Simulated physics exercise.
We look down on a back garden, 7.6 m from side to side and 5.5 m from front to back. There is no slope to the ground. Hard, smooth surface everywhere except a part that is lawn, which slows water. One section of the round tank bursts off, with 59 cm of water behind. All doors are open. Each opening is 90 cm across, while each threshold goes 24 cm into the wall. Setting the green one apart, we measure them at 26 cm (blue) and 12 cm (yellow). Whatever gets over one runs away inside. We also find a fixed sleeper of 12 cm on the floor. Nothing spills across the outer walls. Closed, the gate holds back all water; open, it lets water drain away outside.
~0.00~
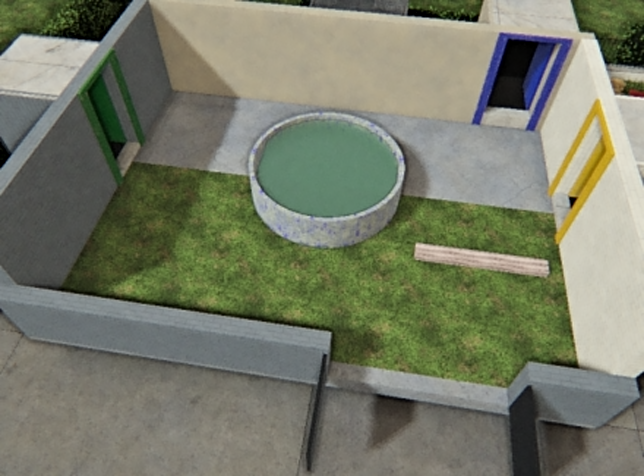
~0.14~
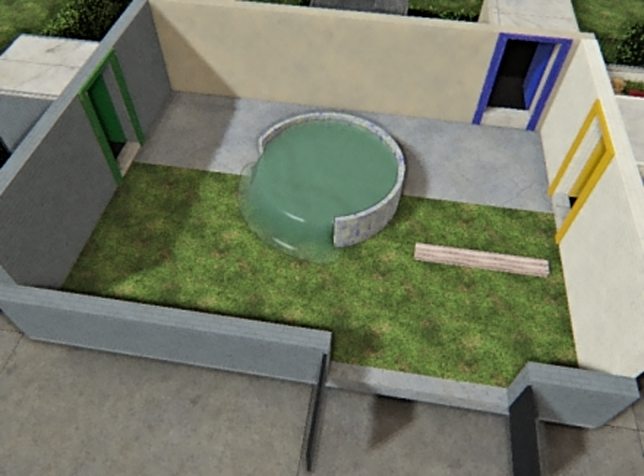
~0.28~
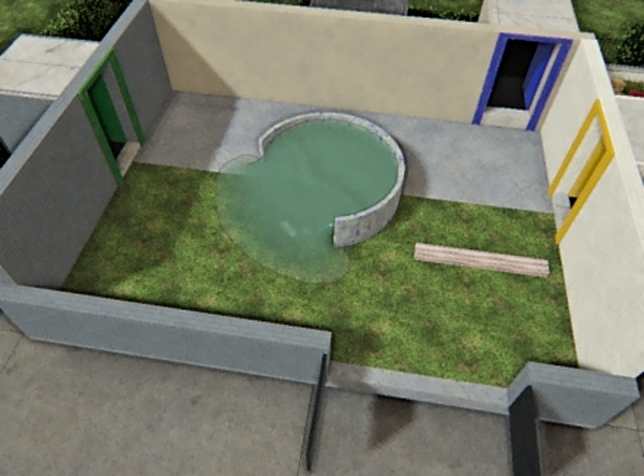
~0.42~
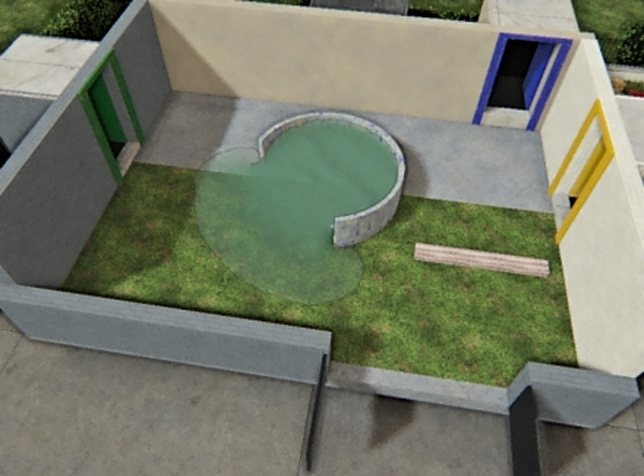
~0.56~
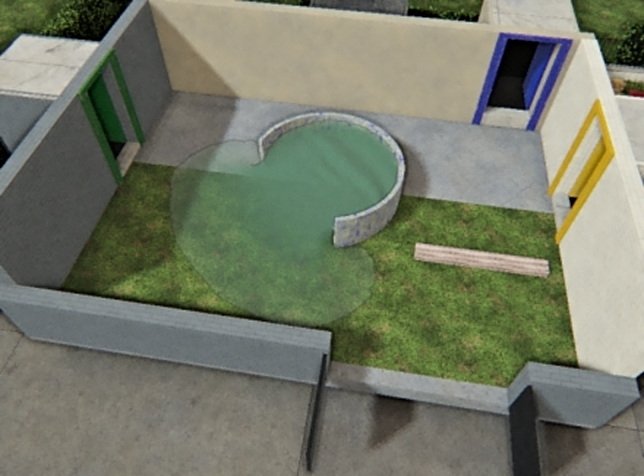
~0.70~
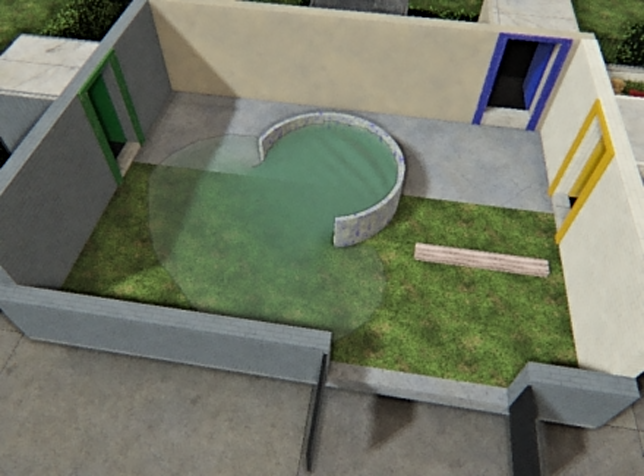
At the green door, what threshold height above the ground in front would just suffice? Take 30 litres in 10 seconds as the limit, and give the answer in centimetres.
10.5 cm.
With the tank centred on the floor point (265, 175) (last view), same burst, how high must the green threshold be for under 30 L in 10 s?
In this case, 21 cm or so.
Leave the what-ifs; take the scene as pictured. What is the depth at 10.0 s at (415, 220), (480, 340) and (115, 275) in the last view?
First 3, then 7, then 6 cm.
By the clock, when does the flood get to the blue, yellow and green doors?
Times - blue 7.5 seconds, yellow 9.0 seconds, green 1.0 seconds.
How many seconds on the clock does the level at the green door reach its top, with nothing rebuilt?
Approximately 1.6 s.
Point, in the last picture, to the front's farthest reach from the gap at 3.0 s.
Around (172, 93).
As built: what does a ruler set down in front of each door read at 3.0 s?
Door depths (cm): Blue = 0, yellow = 0, green = 13.
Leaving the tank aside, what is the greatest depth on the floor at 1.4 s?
I'd estimate roughly 22 cm.
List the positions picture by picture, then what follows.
The first picture shows still water, 59 cm deep, in the round tank at (327, 165); the green door at (114, 119) is dry.
In the second picture, the gap is at (266, 212), the front 0.3 m out at (328, 259); the back of the round tank holds 59 cm.
In the third picture, the gap is at (267, 214), the front 0.7 m out at (316, 280); the back of the round tank holds 59 cm.
In the fourth picture, water pours out at (267, 215) and has run 1.1 m, to (199, 176); about 8 cm deep outside, 59 cm at the back.
In the fifth picture, the front is at (177, 173), 1.5 m from the gap at (267, 216); 6.4 m2 of floor is wet, 59 cm left at the back.
In the sixth picture, the gap is at (267, 216), the front 1.9 m out at (153, 180); the back of the round tank holds 56 cm; 0.6 m in a straight line remain to the green door at (114, 119).
After 1.4 s water covers 40 % of the floor, deepest (22 cm) near (229, 332); 15 cm at the green door, 0 litres in over its 10 cm threshold.
After 3.0 s water covers 45 % of the floor, deepest (36 cm) near (46, 316); 13 cm at the green door, 19 litres in over its 10 cm threshold.
After 10.0 s water covers 95 % of the floor, deepest (11 cm) near (541, 139); 8 cm at the green door, 32 litres in over its 10 cm threshold.
At the green door as built, the water arrived by 1.1 s and peaked near 15 cm at 1.6 s.
Run again over the same 10 s with other heights there, 46 litres in over 9 cm, 14 litres over 12 cm. The limit of 30 litres is kept from about 10.5 cm up.
